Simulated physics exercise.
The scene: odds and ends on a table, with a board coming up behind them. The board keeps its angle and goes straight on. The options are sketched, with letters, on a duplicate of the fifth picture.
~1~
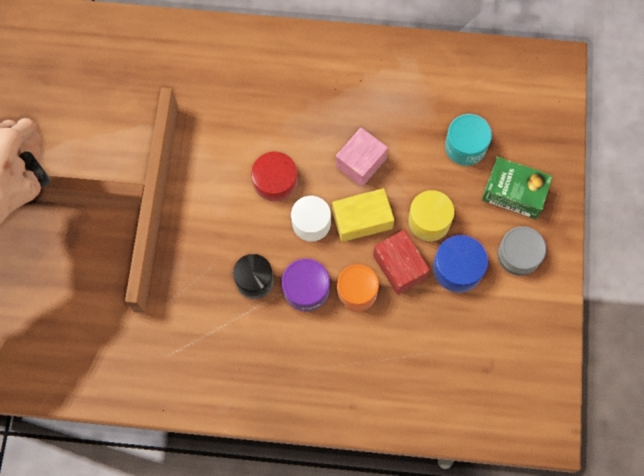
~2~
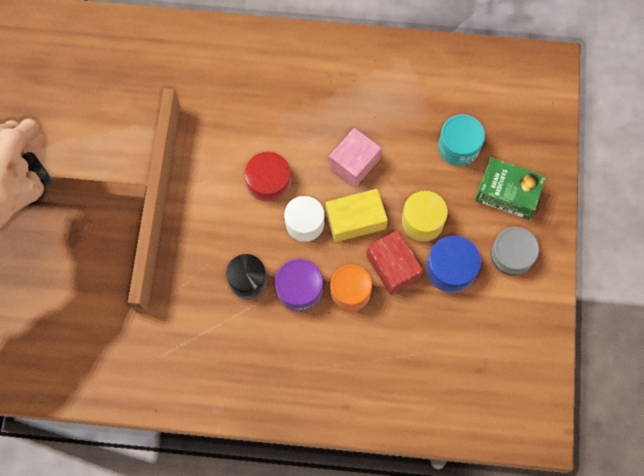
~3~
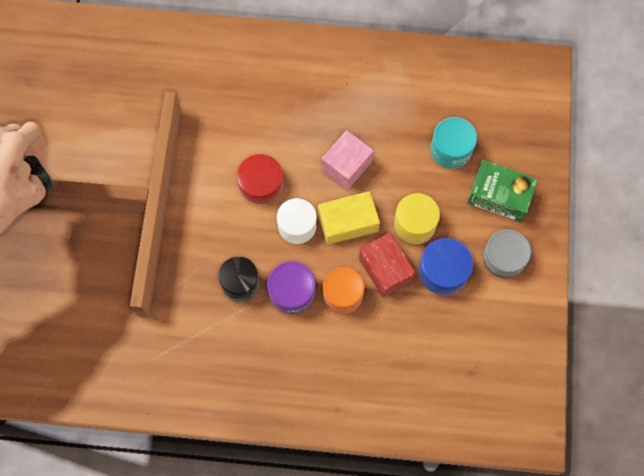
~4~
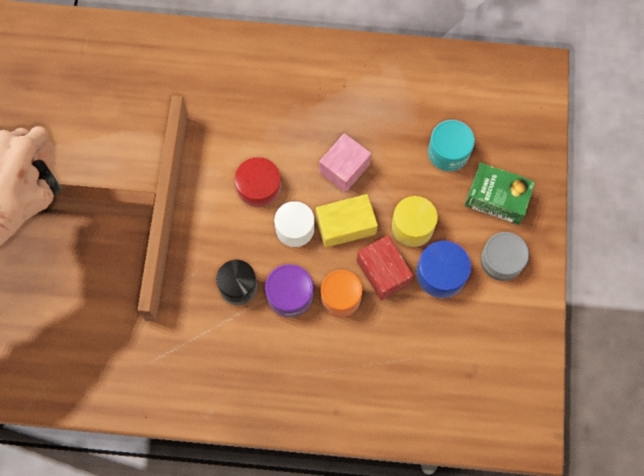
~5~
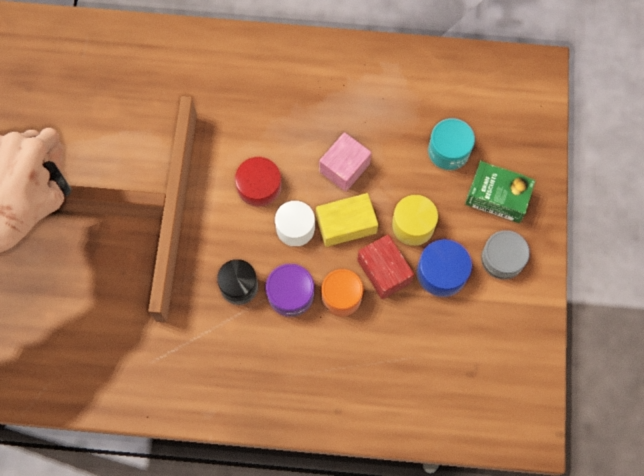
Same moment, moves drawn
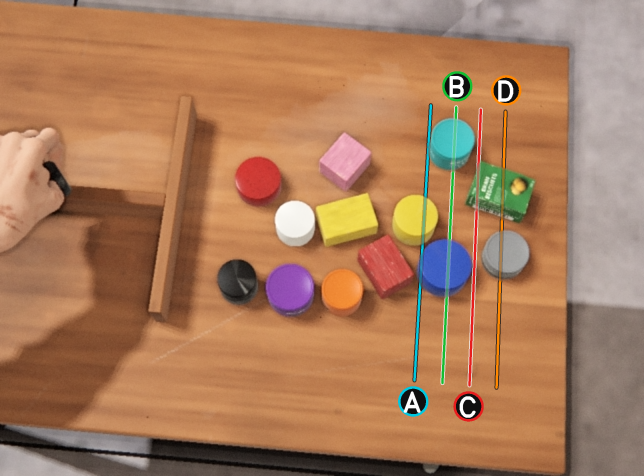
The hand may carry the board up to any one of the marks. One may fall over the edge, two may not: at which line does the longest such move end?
As far as mark B.
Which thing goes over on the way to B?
It is the grey tub.
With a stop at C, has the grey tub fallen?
Yes.
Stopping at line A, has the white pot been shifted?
Yes.
On the marked copy, A at (423, 236); B at (450, 239); C at (475, 241); D at (501, 243).
With B. Early on, board (272, 209); purple tub (329, 305); orange jar (374, 305).
Further on, board (372, 217); grey tub (512, 255); green packet (507, 185).
At the end, board (449, 224); grey tub over the edge; yellow tin (561, 206); one fallen.
As for the rest, A is within the limit but short; C drops three; D drops four.
